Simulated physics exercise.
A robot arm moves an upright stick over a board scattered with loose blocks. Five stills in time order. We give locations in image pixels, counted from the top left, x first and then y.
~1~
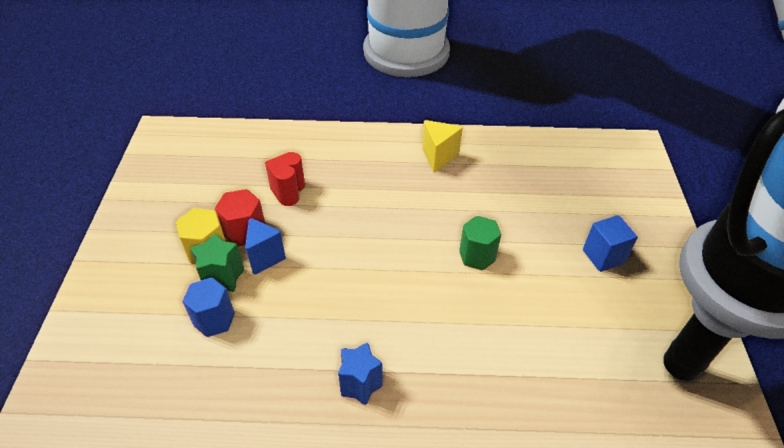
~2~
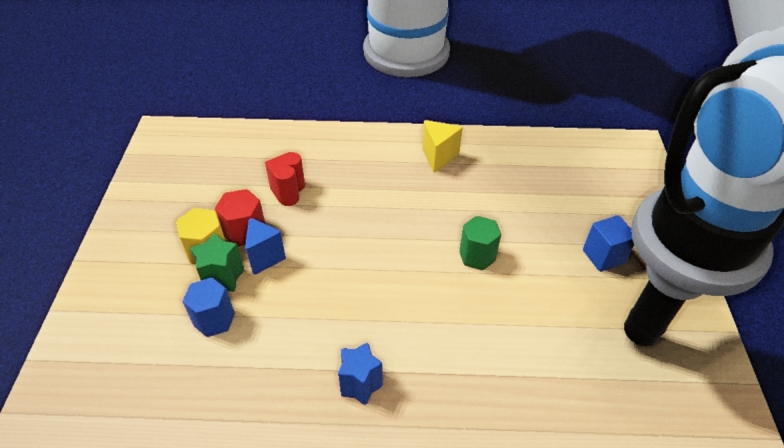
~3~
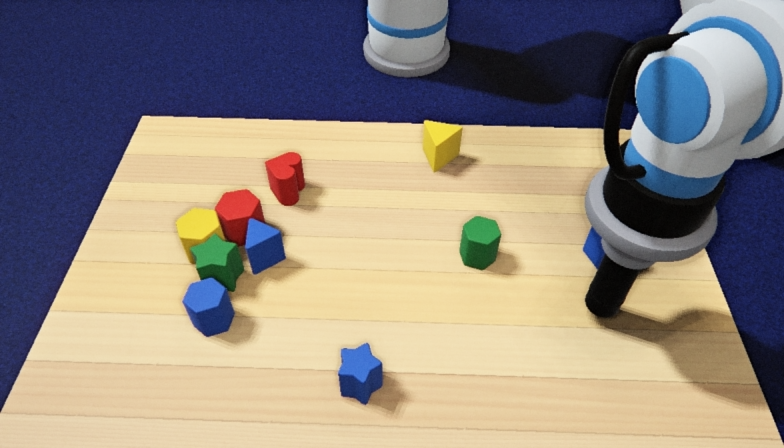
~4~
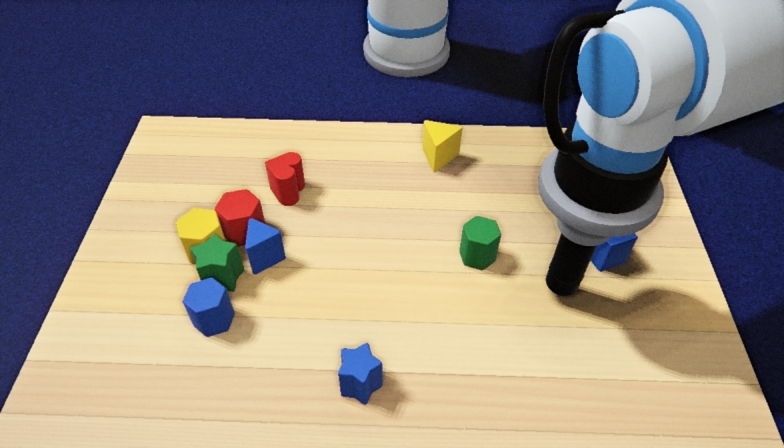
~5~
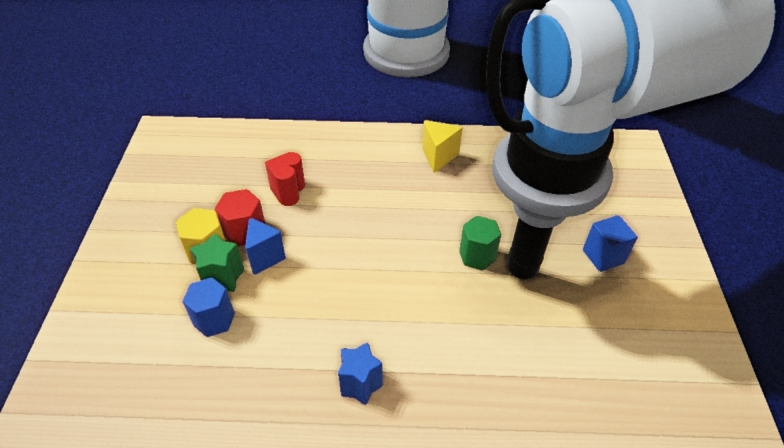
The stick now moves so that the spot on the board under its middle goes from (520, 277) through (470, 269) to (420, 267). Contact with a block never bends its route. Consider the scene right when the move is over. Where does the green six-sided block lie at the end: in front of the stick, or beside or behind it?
The green six-sided block is left behind or beside.
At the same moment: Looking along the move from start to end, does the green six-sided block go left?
The answer is no.
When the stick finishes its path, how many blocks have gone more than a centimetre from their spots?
Only one block.
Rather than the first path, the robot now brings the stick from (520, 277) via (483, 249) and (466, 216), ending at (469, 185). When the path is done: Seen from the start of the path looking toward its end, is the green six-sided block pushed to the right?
In short: No.
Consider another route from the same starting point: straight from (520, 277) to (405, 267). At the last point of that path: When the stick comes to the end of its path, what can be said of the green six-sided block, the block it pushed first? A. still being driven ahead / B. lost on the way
I'll go with B - lost on the way.
The first path, step by step. Halfway along, stick (471, 259); green six-sided block (457, 218), turned 25° clockwise.
At the end, stick (421, 258); green six-sided block (452, 216), turned 40° clockwise; blue four-sided block still.
